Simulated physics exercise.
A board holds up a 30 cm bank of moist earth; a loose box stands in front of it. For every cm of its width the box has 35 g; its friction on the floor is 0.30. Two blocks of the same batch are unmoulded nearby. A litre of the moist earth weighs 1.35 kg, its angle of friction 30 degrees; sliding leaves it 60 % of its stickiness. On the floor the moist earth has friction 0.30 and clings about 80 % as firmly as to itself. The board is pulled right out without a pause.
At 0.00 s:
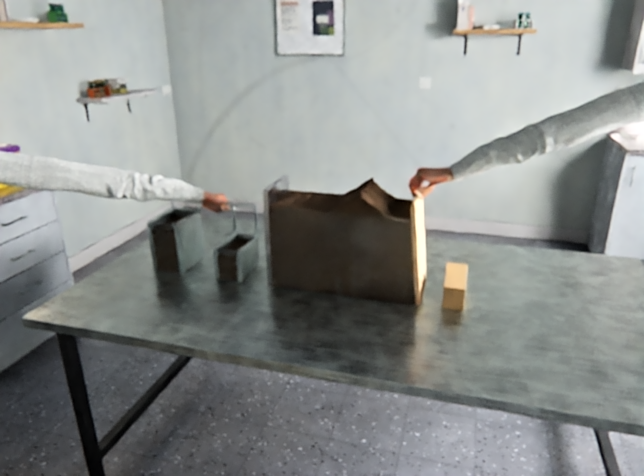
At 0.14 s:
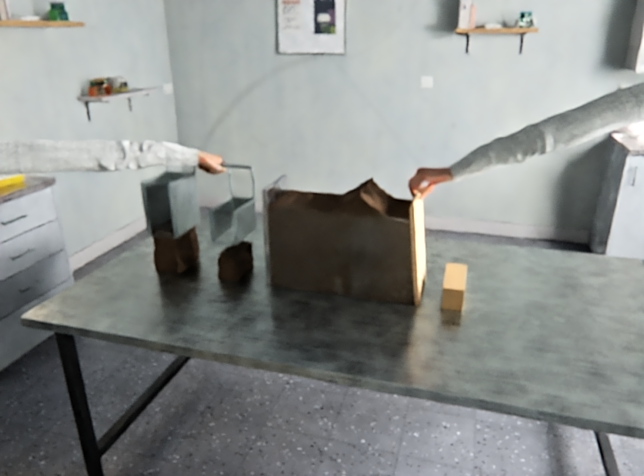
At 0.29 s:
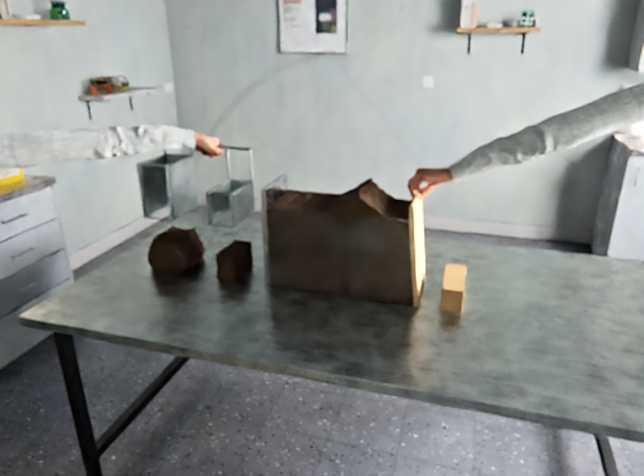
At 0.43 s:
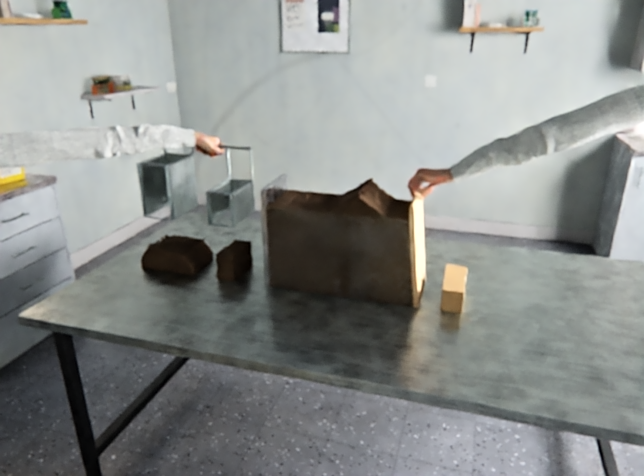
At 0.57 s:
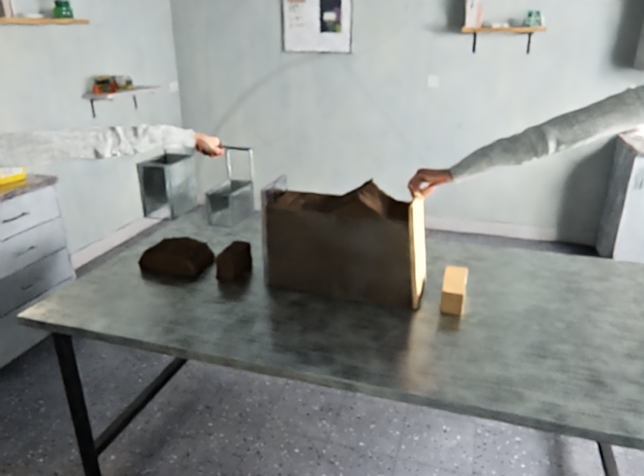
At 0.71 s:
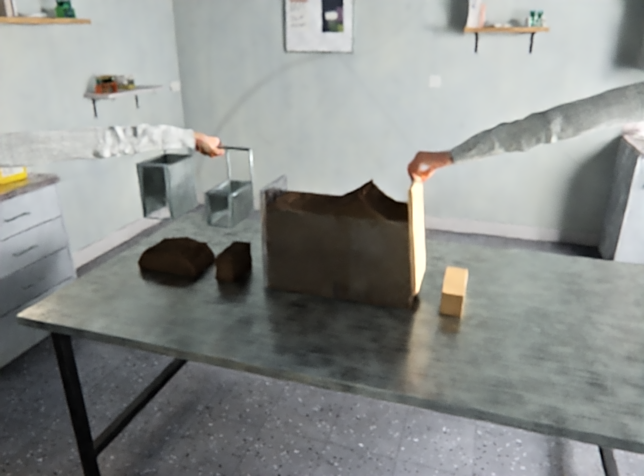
A wide bank of dark brown earth stands on a grey-green table in a pale room with wall shelves, seen from slightly above, held at its right end by a pale board near a small tan box. At left, a grey-sleeved hand lifts two clear moulds off dark blocks, and the larger block slumps into a low mound. Another hand then raises the board slightly, while the view shifts barely.
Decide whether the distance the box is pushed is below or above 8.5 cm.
The result is above 8.5 cm.
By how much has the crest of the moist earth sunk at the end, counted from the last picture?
Some 6.0 cm.
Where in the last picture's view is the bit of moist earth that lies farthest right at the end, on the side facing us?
Near (482, 310).
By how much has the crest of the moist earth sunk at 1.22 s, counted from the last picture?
Some 4.0 cm.
By 0.95 s, the box has not moved.
By 1.22 s, the box has not moved.
By 1.50 s, the box has been pushed 8.1 cm.
By 1.77 s, the box has been pushed 13 cm.
By 1.86 s, at the end, the box has been pushed 13 cm.
